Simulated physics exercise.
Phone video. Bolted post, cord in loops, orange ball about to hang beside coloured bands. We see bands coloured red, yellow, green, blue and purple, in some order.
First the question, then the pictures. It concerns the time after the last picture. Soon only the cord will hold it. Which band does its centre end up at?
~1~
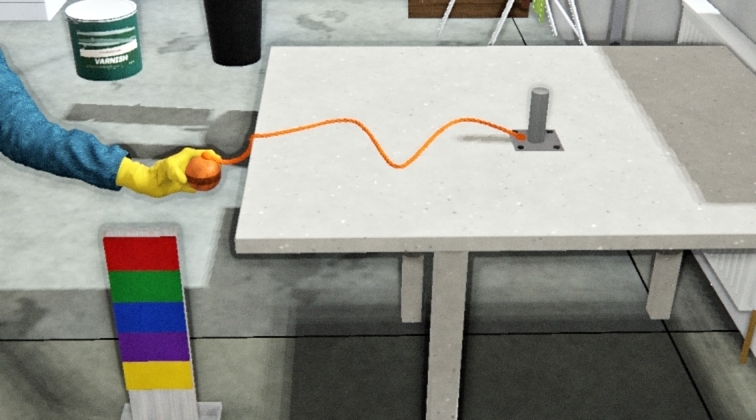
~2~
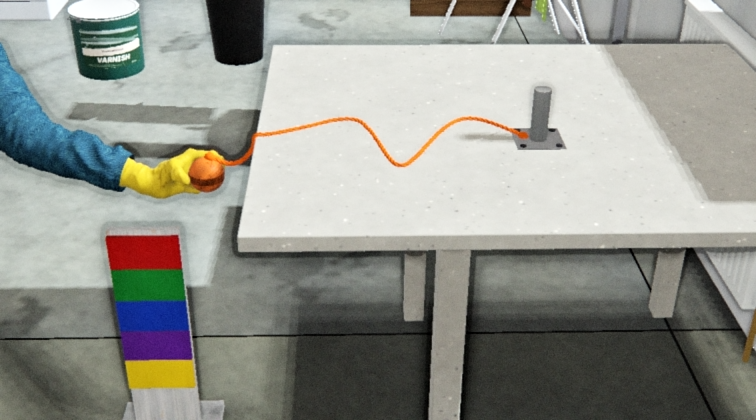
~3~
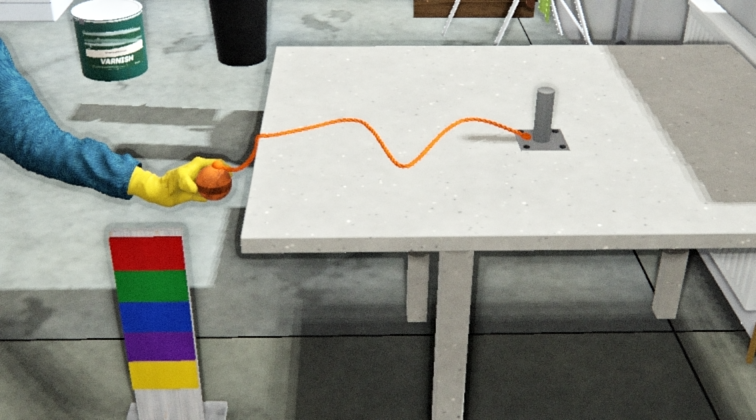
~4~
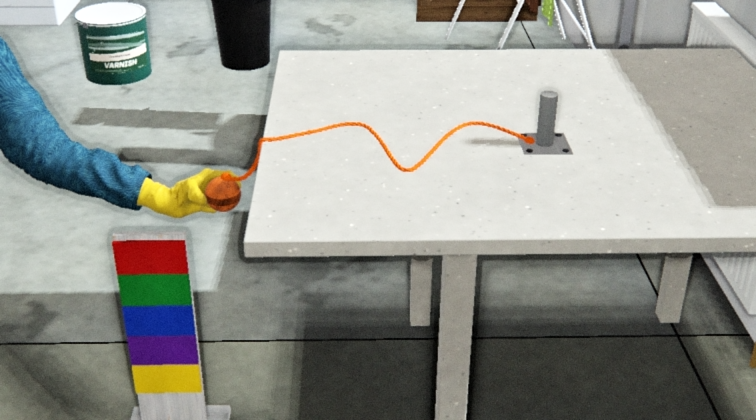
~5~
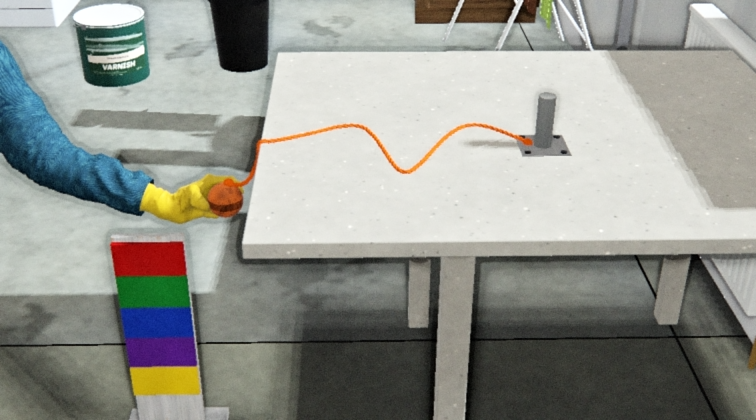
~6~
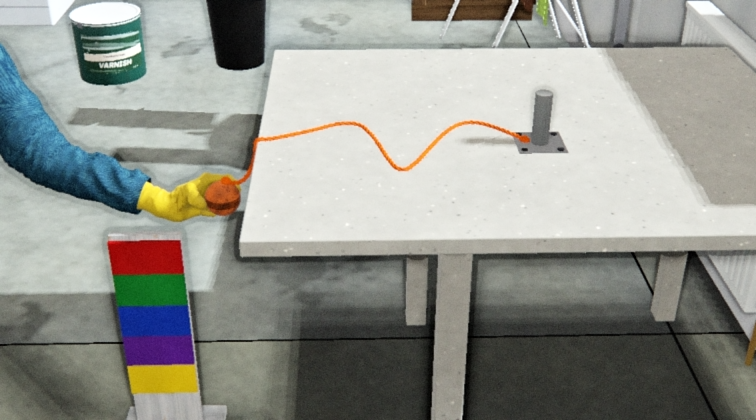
Purple.
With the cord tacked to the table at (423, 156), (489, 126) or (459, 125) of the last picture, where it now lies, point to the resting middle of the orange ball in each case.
First try around (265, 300), second around (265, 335), third around (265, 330).
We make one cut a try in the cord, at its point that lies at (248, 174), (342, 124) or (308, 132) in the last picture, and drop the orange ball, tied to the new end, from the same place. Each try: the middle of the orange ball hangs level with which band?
Try 1 - blue; try 2 - above them all; try 3 - red.
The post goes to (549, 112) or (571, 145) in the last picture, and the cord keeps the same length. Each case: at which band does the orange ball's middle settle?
Try one - blue; try two - blue.
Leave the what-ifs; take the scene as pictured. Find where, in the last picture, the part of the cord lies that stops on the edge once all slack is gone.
In the last picture it is at roughly (377, 143).
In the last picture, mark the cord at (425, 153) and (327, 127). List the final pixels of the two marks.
Near (365, 144) and (261, 223).
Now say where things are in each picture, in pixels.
In the first picture, orange ball (203, 174); red (141, 255); green (146, 288); blue (150, 318); purple (154, 348); yellow (158, 377).
In the second picture, orange ball (207, 174); cord through (492, 123) (434, 138) (390, 159) (361, 122) (284, 132).
In the third picture, orange ball (214, 183).
In the fourth picture, orange ball (223, 194); cord through (498, 128) (441, 143) (397, 164) (367, 127) (290, 137).
In the fifth picture, orange ball (225, 200).
In the sixth picture, orange ball (223, 198); cord through (493, 127) (436, 142) (392, 163) (363, 127) (285, 136).
Soon after, ball near (238, 316); level with blue.
Then, ball near (285, 349); level with purple.
Further on, ball near (262, 348); level with purple.
At rest, ball near (270, 349); level with purple. Its middle rests at the purple band.
